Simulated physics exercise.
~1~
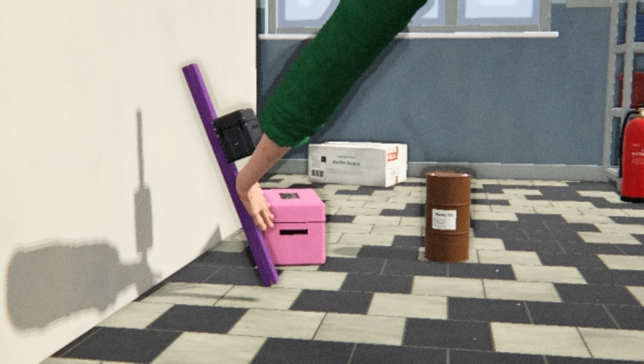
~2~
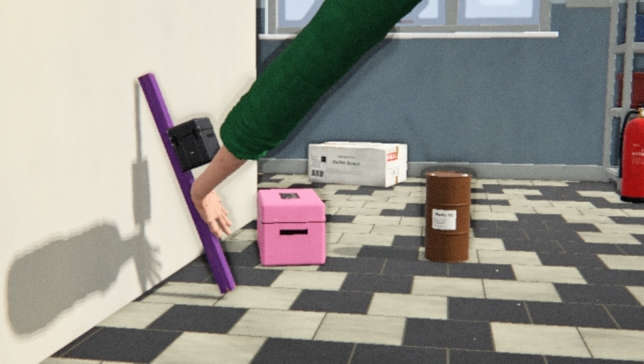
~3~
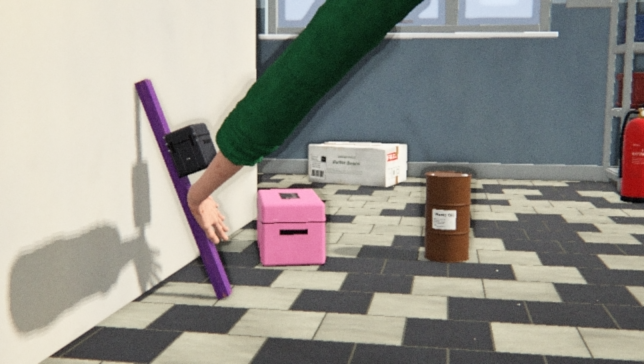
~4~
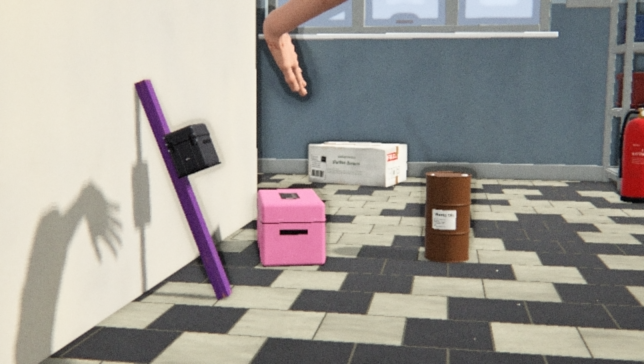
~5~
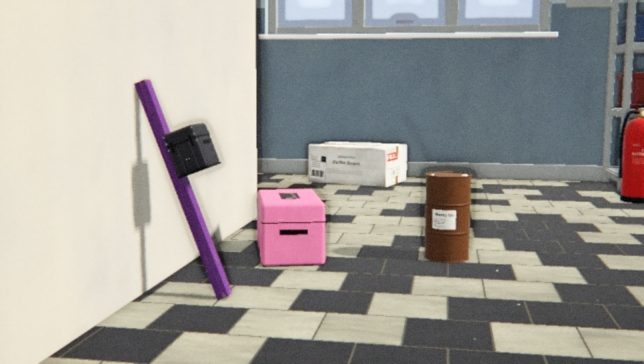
An arm in a green sleeve moved a purple pole with a black box attached to the left and leaned it against a white wall, then let go and drew away, and the pole stayed leaning beside the pink toolbox and brown canister.
